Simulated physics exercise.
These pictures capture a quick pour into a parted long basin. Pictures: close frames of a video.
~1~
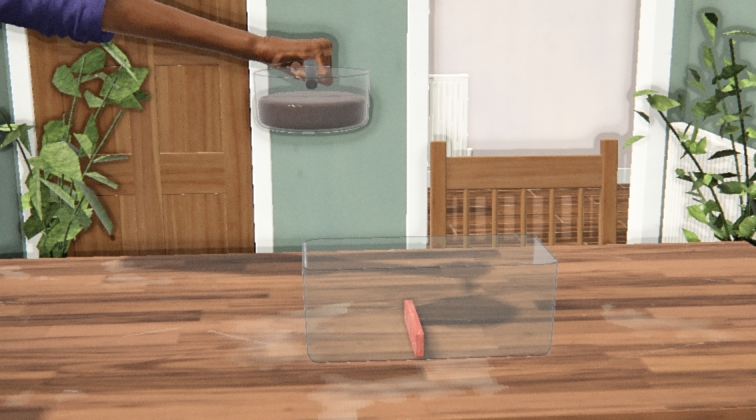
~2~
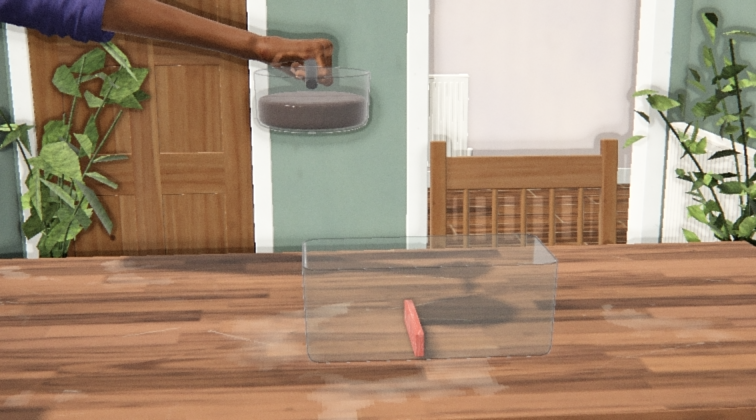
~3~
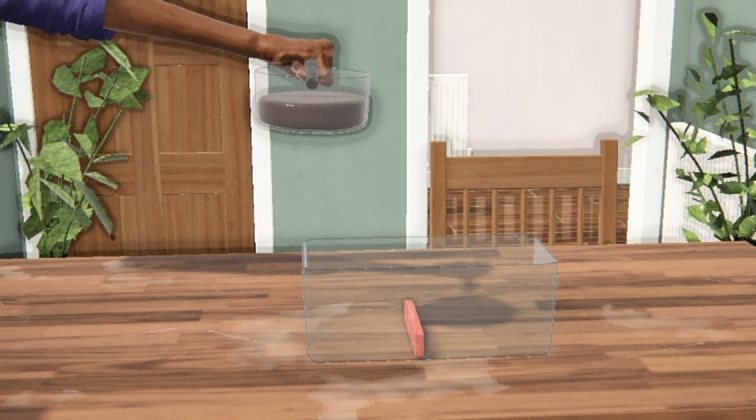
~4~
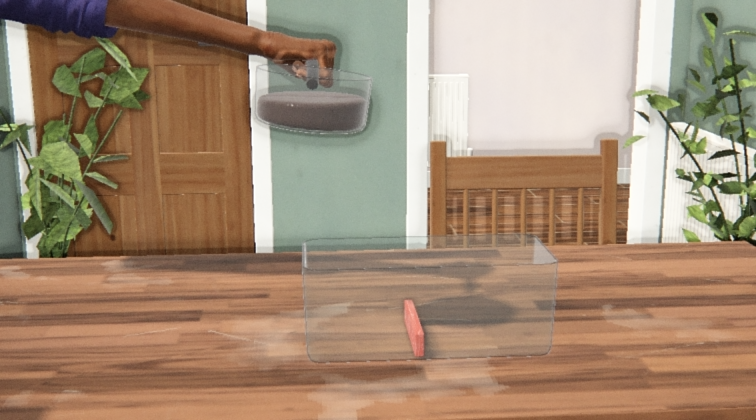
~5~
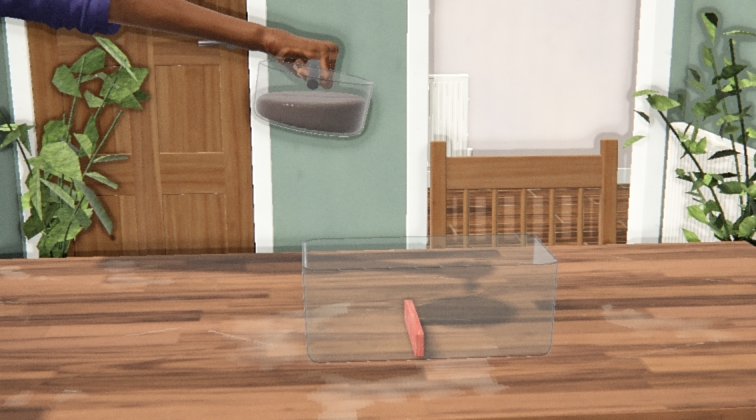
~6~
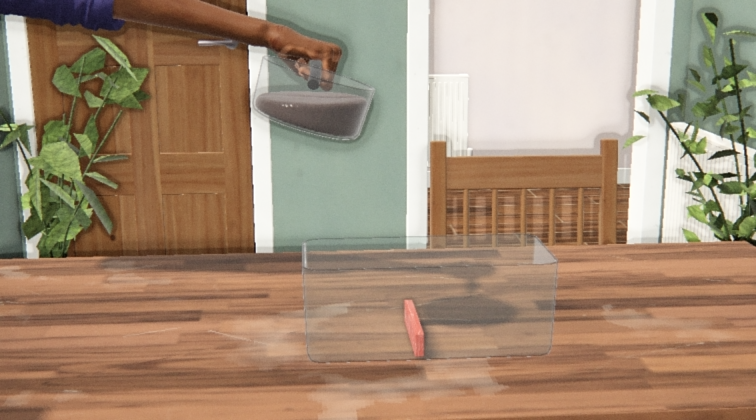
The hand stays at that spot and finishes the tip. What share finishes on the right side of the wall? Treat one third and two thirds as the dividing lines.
Middle band.
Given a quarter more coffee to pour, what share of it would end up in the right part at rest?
About 60 in a hundred.
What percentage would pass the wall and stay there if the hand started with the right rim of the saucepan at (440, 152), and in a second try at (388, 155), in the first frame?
You'd get around 95 per cent and then around 55 per cent.
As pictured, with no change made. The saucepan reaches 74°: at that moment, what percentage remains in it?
It works out to close to 50 percent.
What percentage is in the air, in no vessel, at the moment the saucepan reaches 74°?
40 in a hundred.
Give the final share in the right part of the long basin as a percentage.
Estimate: Some 50 per cent.
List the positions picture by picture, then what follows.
In the first picture, tilt 0°; pouring edge (369, 73); surface from (258, 98) to (366, 97); the long basin's rim runs from (303, 255) to (546, 249); the wall's top is at (414, 317).
In the second picture, tilt 1°; pouring edge (369, 74); surface from (258, 98) to (366, 98).
In the third picture, tilt 3°; pouring edge (370, 76); surface from (258, 98) to (365, 98).
In the fourth picture, tilt 6°; pouring edge (371, 79); surface from (257, 98) to (367, 99).
In the fifth picture, tilt 11°; pouring edge (372, 84); surface from (257, 98) to (366, 99).
In the sixth picture, tilt 17°; pouring edge (373, 91); surface from (257, 97) to (368, 99).
A moment on, the saucepan is tipped part way and 50 per cent is still to pour, 3 is left of the wall and 7 right of it.
Next, the saucepan is tipped right over and 5 per cent is still to pour, 31 is left of the wall and 49 right of it.
Then the saucepan is tipped right over and 0 per cent is still to pour, 47 is left of the wall and 51 right of it.
Later the saucepan is tipped right over and 0 per cent is still to pour, 47 is left of the wall and 51 right of it.
In the end 47 per cent lies left of the wall, 51 right of it and 2 outside.
